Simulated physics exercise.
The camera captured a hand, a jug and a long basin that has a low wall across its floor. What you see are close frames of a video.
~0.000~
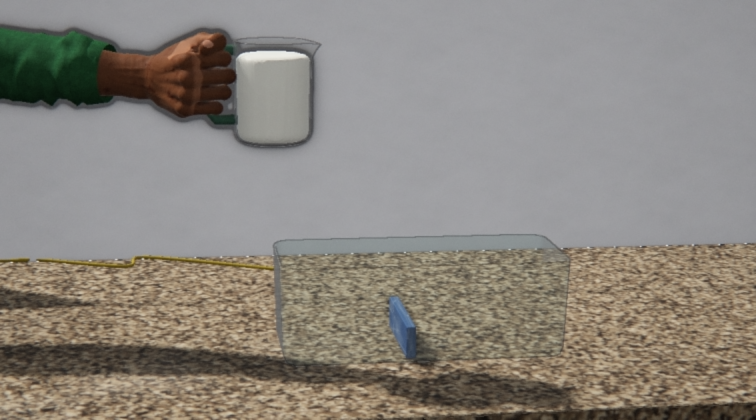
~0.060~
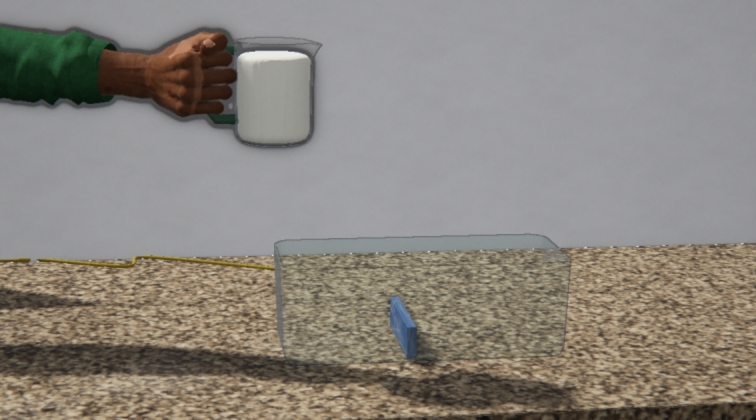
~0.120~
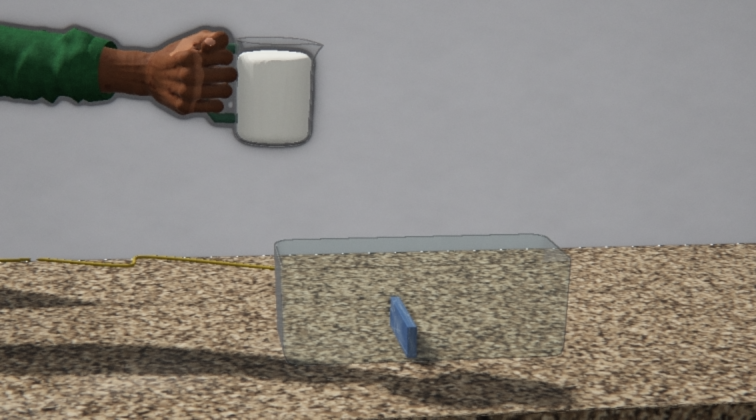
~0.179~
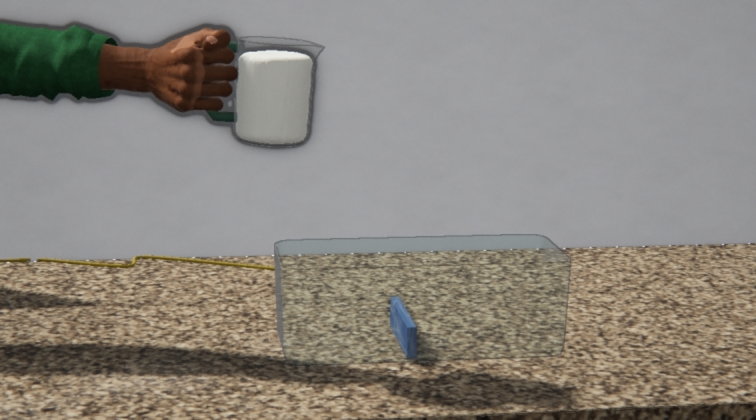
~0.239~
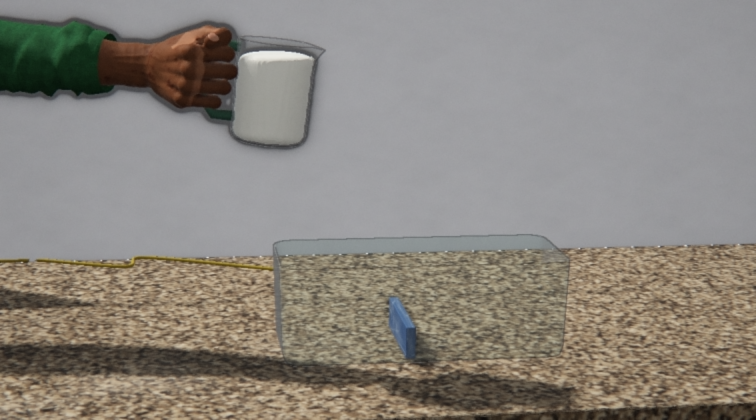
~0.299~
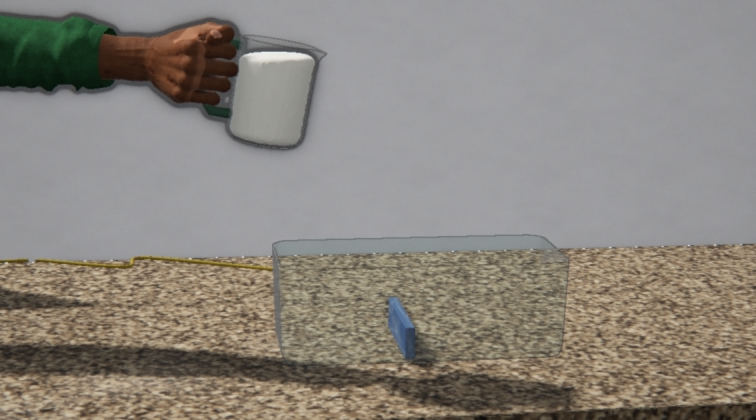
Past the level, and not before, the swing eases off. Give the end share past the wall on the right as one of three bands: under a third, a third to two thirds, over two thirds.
The end share is a third to two thirds.
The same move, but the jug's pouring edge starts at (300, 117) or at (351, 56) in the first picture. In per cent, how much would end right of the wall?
It comes out at around 5 percent and then around 90 percent.
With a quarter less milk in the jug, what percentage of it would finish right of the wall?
I'd say roughly 25 percent.
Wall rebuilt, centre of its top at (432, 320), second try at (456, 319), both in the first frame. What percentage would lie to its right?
Case 1: 10 %; case 2: 15 %.
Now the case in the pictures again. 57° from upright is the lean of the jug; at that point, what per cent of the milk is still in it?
It still holds around 85 per cent there.
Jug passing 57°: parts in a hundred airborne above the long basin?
It comes to around 10 per cent.
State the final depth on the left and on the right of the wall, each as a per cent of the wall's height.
The left comes to 30 % and the right to 30 %.
A moment on, the jug is tipped part way and 87 per cent is still to pour, 2 is left of the wall and 0 right of it.
Next, the jug is tipped on its side and 40 per cent is still to pour, 10 is left of the wall and 26 right of it.
Then the jug is tipped right over and 5 per cent is still to pour, 37 is left of the wall and 49 right of it.
Later the jug is tipped right over and 0 per cent is still to pour, 47 is left of the wall and 50 right of it.
Finally, 47 per cent lies left of the wall, 50 right of it and 2 outside.
